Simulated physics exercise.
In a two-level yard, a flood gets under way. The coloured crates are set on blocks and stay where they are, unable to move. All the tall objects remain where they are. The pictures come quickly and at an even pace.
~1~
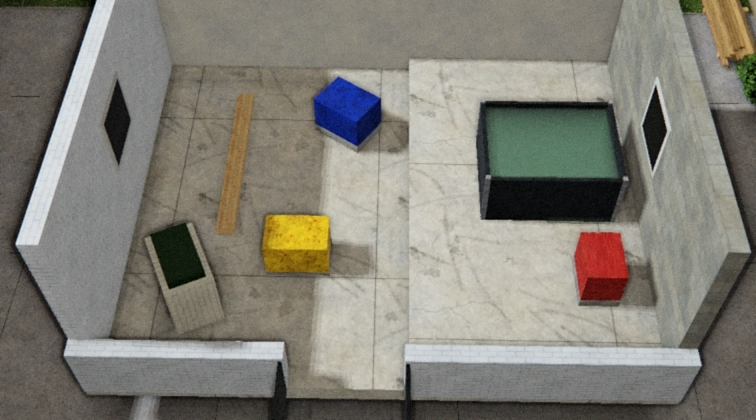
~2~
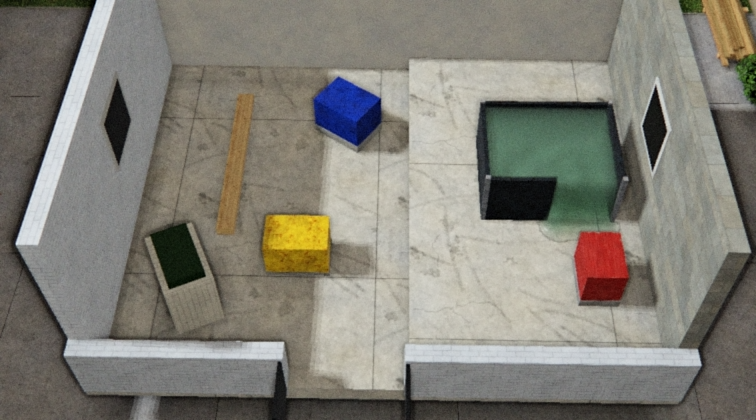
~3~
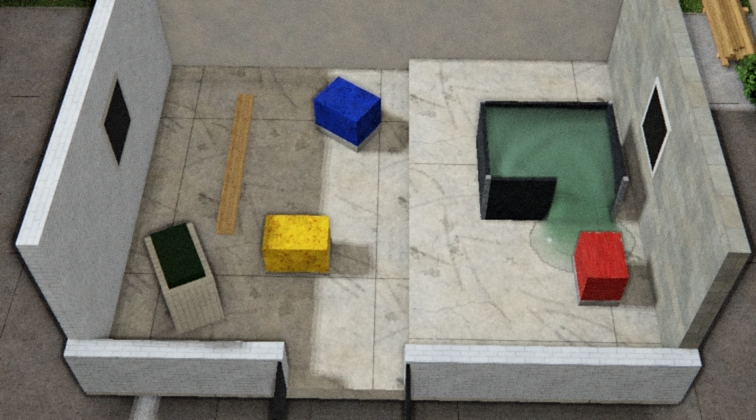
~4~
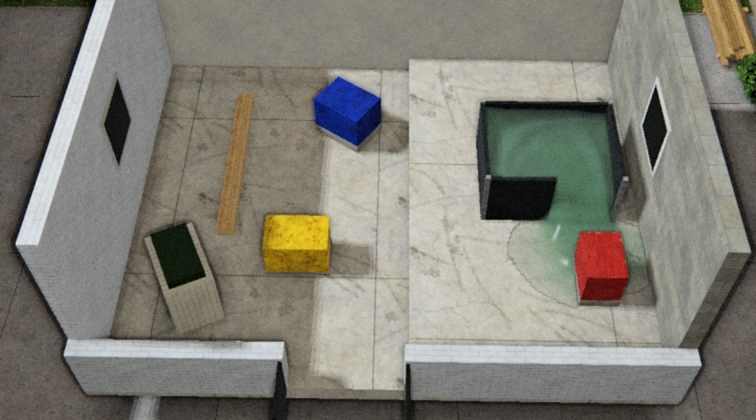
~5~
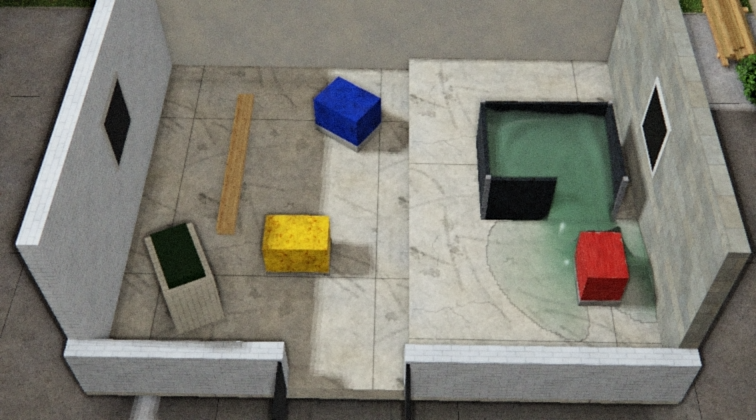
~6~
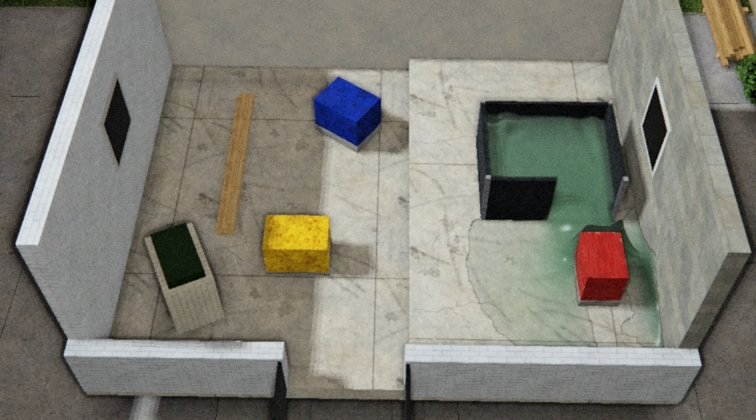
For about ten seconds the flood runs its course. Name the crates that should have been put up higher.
Result: The yellow crate is not missed by the water this time, the blue crate is missed by the water this time, the red crate is not missed by the water this time.
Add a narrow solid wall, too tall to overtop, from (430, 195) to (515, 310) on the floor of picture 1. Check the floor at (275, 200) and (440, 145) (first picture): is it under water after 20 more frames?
As listed: Not flooded, wet.
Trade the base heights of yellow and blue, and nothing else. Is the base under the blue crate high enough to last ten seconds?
For the blue crate, the answer is that it is drenched.
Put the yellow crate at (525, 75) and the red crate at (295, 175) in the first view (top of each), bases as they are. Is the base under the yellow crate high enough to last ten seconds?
Result for yellow: Untouched.
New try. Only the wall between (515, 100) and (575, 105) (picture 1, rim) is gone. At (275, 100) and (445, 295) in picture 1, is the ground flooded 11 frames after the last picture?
Going through them in turn, the first is drenched and the second is untouched by it.
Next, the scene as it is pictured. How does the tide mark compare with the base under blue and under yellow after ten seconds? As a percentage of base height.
The first comes to 80 per cent and the second to 280 per cent.
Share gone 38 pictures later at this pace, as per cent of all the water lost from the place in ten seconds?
It would be around 60 %.
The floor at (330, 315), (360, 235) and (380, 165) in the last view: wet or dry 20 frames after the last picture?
Status by point, in sequence: Waterlogged; waterlogged; unwetted.
A moment on, water covers 20 % of the floor; the yellow crate not reached, the blue crate not reached, the red crate water round its plinth.
Next, water covers 35 % of the floor; the yellow crate water round its plinth, the blue crate not reached, the red crate water round its plinth.
Then, water covers 45 % of the floor; the yellow crate water round its plinth, the blue crate not reached, the red crate water round its plinth.
Later, water covers 80 % of the floor; the yellow crate water round its plinth, the blue crate water round its plinth, the red crate water round its plinth.
In the end, water covers 95 % of the floor; the yellow crate was topped, the blue crate stayed above the water, the red crate was topped.
